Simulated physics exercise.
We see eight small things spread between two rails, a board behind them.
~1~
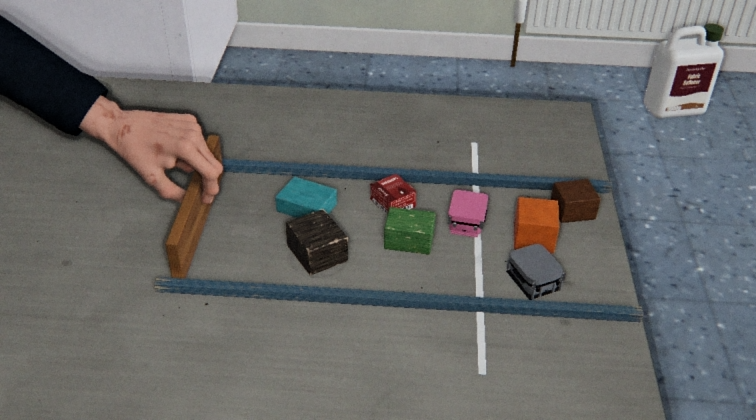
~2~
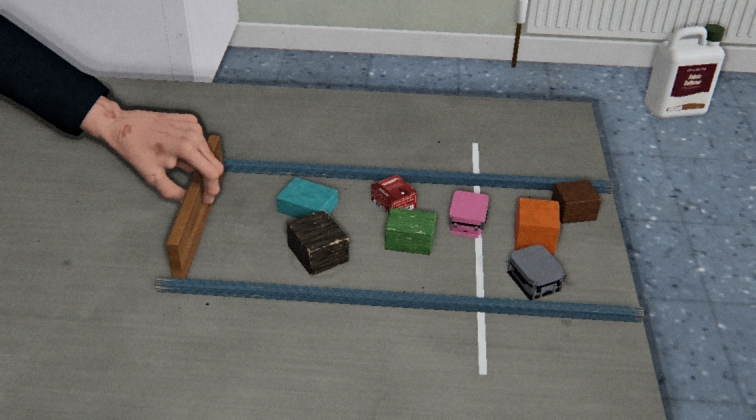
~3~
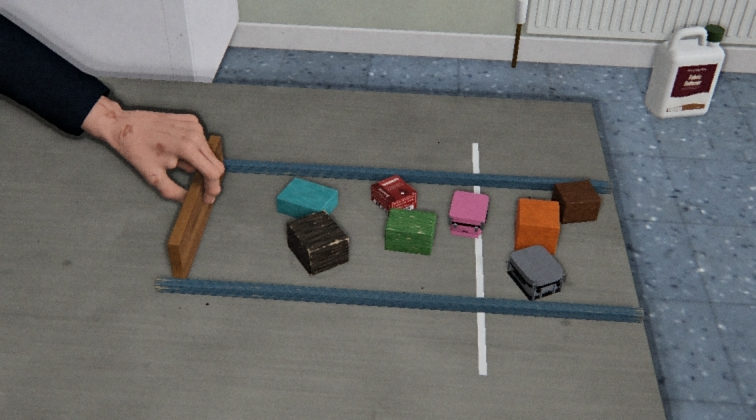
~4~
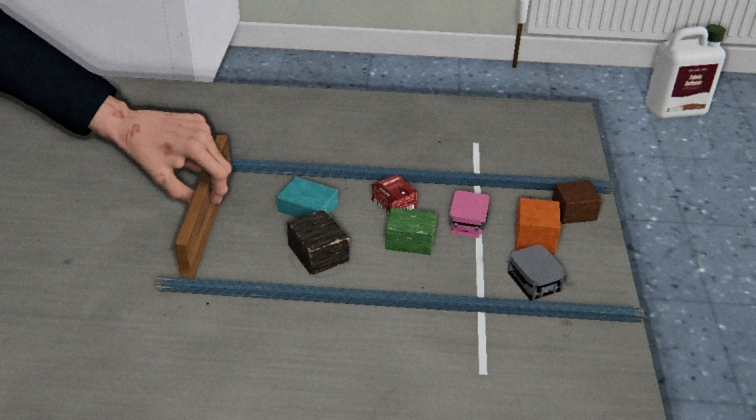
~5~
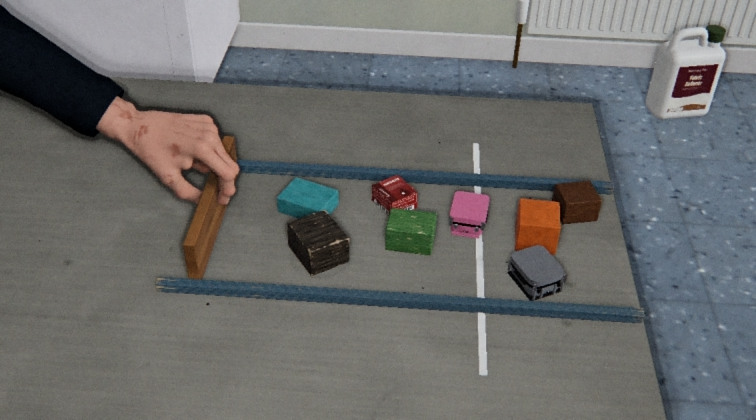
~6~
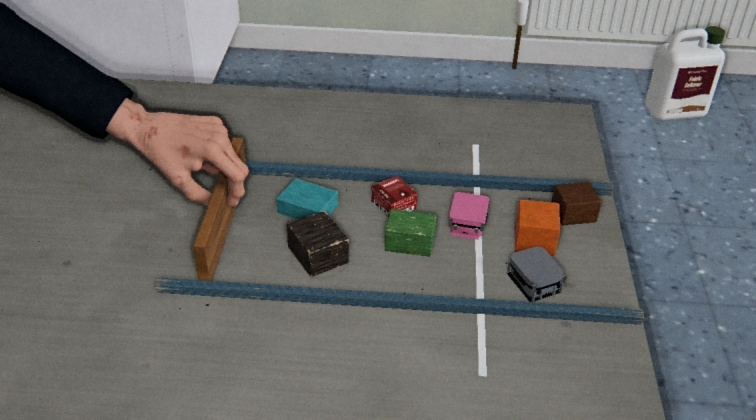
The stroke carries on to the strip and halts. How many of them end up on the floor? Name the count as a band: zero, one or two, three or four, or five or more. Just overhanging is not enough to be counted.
The count falls in the zero band.
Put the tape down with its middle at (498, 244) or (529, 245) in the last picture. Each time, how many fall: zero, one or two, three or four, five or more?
The falls would be none at all; 1 or 2.
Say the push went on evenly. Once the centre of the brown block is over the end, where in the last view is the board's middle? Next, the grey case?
The middle is at (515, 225) when it's the brown block, and at (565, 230) when it's the grey case.
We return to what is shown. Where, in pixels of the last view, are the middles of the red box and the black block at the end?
The red box ends up near (542, 195), and the black block near (503, 264).
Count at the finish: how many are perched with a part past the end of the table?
Tally: 0.
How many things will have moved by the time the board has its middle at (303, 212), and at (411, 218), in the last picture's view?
Note: First position 2; second position 6.
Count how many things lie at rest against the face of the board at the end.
It is in contact with 2.
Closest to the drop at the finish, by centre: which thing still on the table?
Brown block.
Early on, none off yet; brown block at rest near (576, 204); orange block at rest near (537, 227); grey case at rest near (536, 274).
A while later, none off yet; brown block at rest near (576, 204); orange block at rest near (540, 228); grey case at rest near (536, 274).
Finally, the number that fall off is zero.
